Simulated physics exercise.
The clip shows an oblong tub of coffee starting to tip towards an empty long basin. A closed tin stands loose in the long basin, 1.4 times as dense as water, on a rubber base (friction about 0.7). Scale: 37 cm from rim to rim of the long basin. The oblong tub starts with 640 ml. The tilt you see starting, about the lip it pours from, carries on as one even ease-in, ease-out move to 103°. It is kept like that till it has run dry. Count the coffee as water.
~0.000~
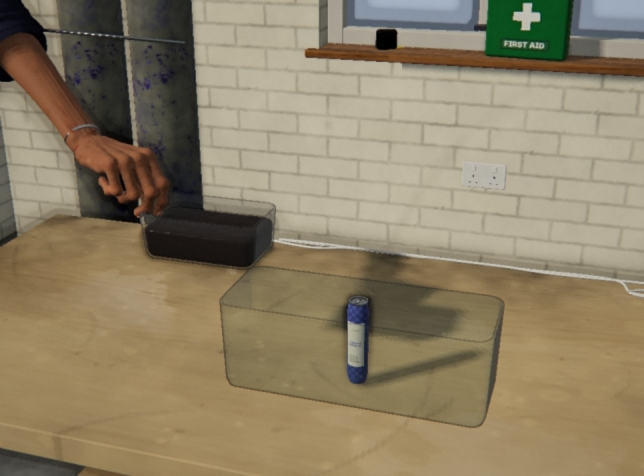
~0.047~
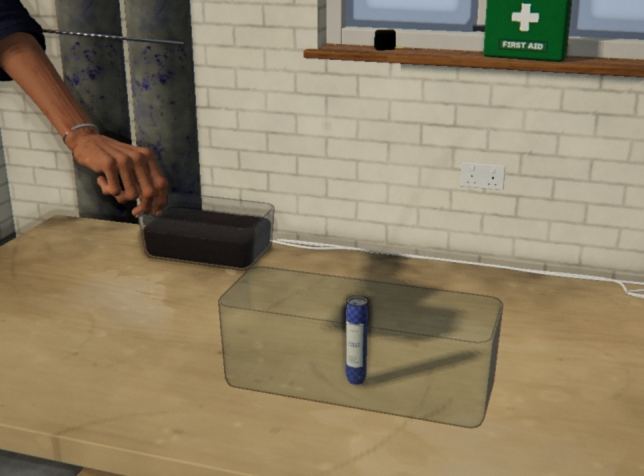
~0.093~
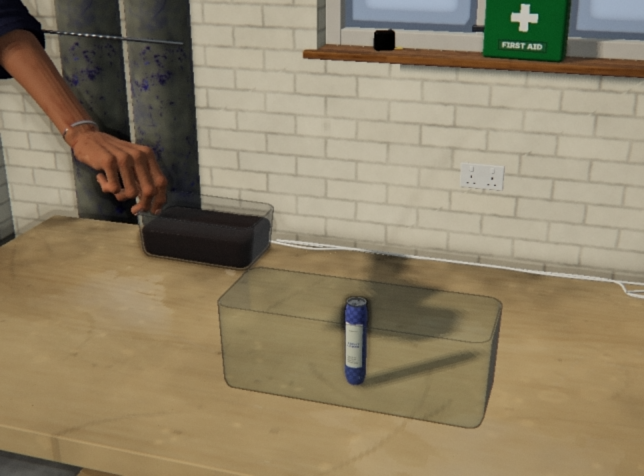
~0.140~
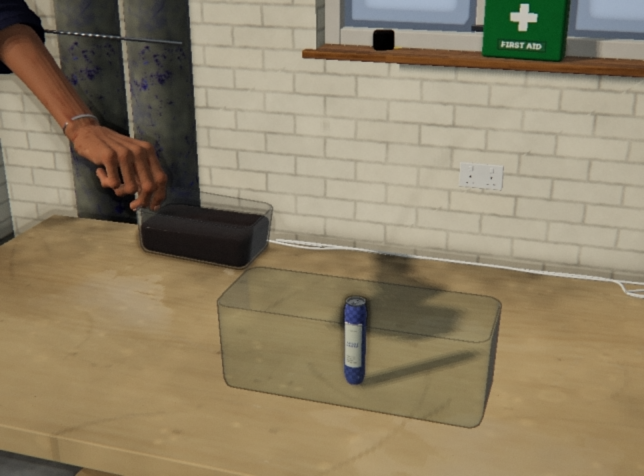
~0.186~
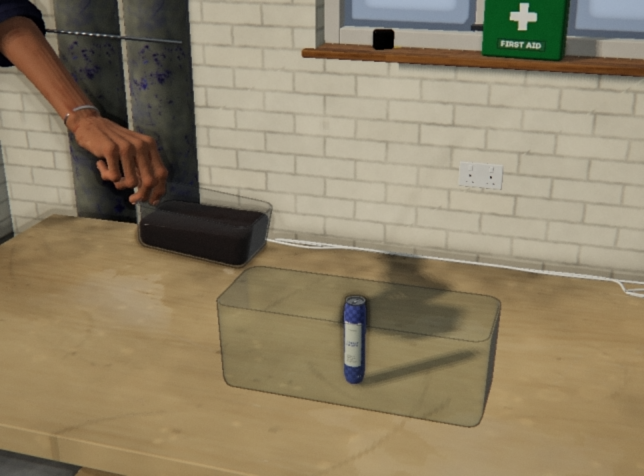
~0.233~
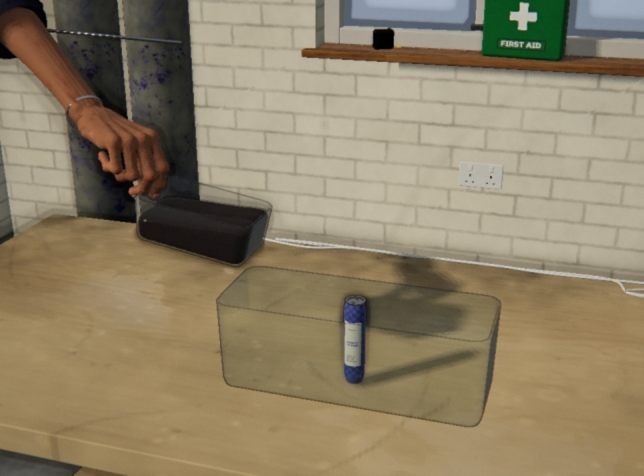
A workbench against a cream brick wall, beneath a windowsill with a green first aid box, is seen from slightly above by a nearly still camera. A clear oblong tub of dark liquid sits at left below a hand with a bracelet, and a blue tin stands upright in a larger transparent basin nearer the middle. The tub, level at first, slowly tilts slightly rightward, while the tin stays still.
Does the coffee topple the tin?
It stays up.
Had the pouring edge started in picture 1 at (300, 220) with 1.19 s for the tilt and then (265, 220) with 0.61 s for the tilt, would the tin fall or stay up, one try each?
First it stays up; then it topples.
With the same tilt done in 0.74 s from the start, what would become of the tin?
The tin topples.
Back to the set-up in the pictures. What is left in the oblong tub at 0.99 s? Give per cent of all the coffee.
About 8 per cent.
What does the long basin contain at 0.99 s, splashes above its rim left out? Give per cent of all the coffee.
About 78 per cent.
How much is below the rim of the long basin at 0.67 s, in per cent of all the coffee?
Near 12 in a hundred.
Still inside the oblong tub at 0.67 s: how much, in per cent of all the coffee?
Near 48 in a hundred.
After 0.67 s the tilt is 62° and 47 per cent is still to pour; the tin stands where it began.
After 0.99 s the tilt is 96° and 8 per cent is still to pour; the tin stands where it began.
After 1.33 s the tilt is 103° and 0 per cent is still to pour; the tin stands where it began.
After 1.69 s the tilt is 103° and 0 per cent is still to pour; the tin stands where it began.
In the end the tin stands where it began.
